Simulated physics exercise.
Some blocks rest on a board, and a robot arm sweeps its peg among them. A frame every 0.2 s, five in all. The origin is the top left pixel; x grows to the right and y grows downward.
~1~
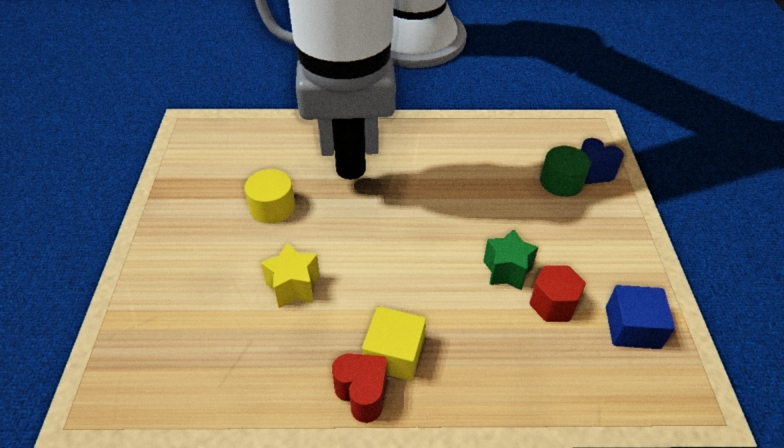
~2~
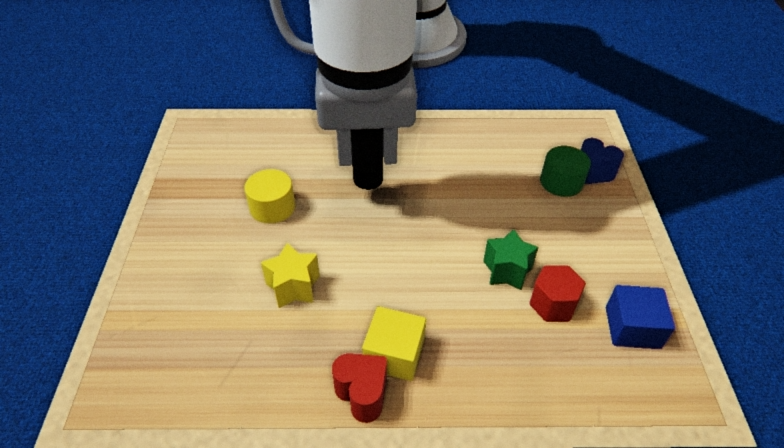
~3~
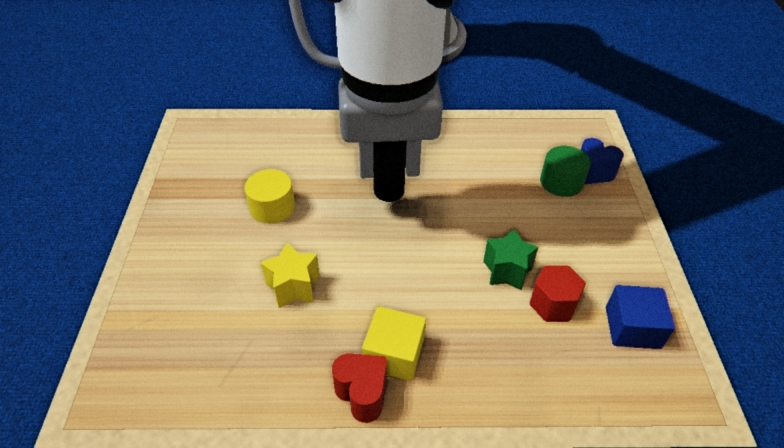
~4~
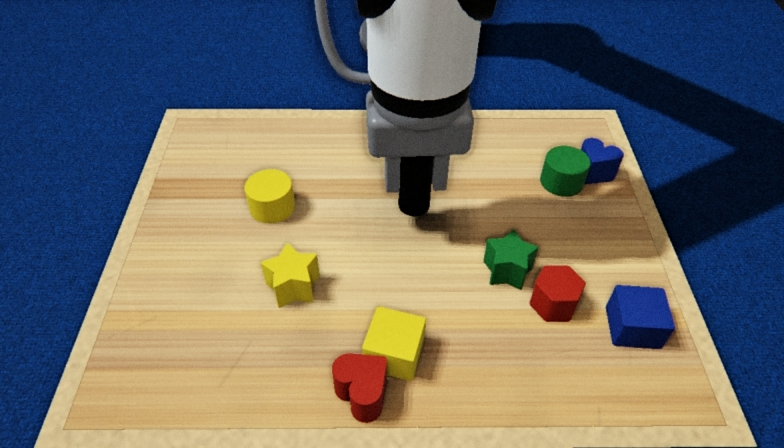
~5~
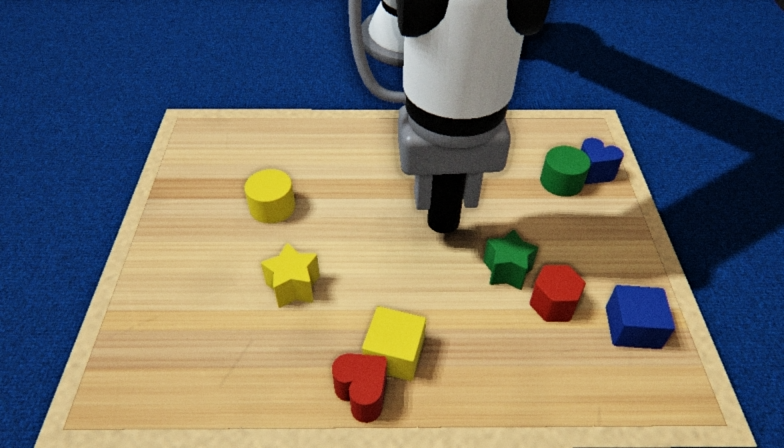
A robot arm moves its black peg right and nearer, approaching the still green star block.
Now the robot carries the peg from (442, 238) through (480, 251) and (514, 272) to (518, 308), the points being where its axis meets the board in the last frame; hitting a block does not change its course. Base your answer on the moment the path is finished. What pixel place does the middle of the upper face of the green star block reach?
I expect it at (553, 315).
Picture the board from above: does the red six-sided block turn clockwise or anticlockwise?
The twist is anticlockwise.
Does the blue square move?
I expect not.
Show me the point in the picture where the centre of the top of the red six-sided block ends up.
Most likely (599, 317).
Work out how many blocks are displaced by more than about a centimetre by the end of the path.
By the end, two blocks will have moved.
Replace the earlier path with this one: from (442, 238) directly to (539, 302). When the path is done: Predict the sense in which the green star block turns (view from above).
My answer: Clockwise.
On the path given first. One third of the way, peg (484, 236); green star block (515, 251).
Two thirds of the way, peg (518, 257); green star block (537, 277); red six-sided block (578, 296), turned 30° anticlockwise.
At the end, peg (522, 293); green star block (553, 315), turned 20° anticlockwise; red six-sided block (599, 317), turned 60° anticlockwise; blue square not moved.
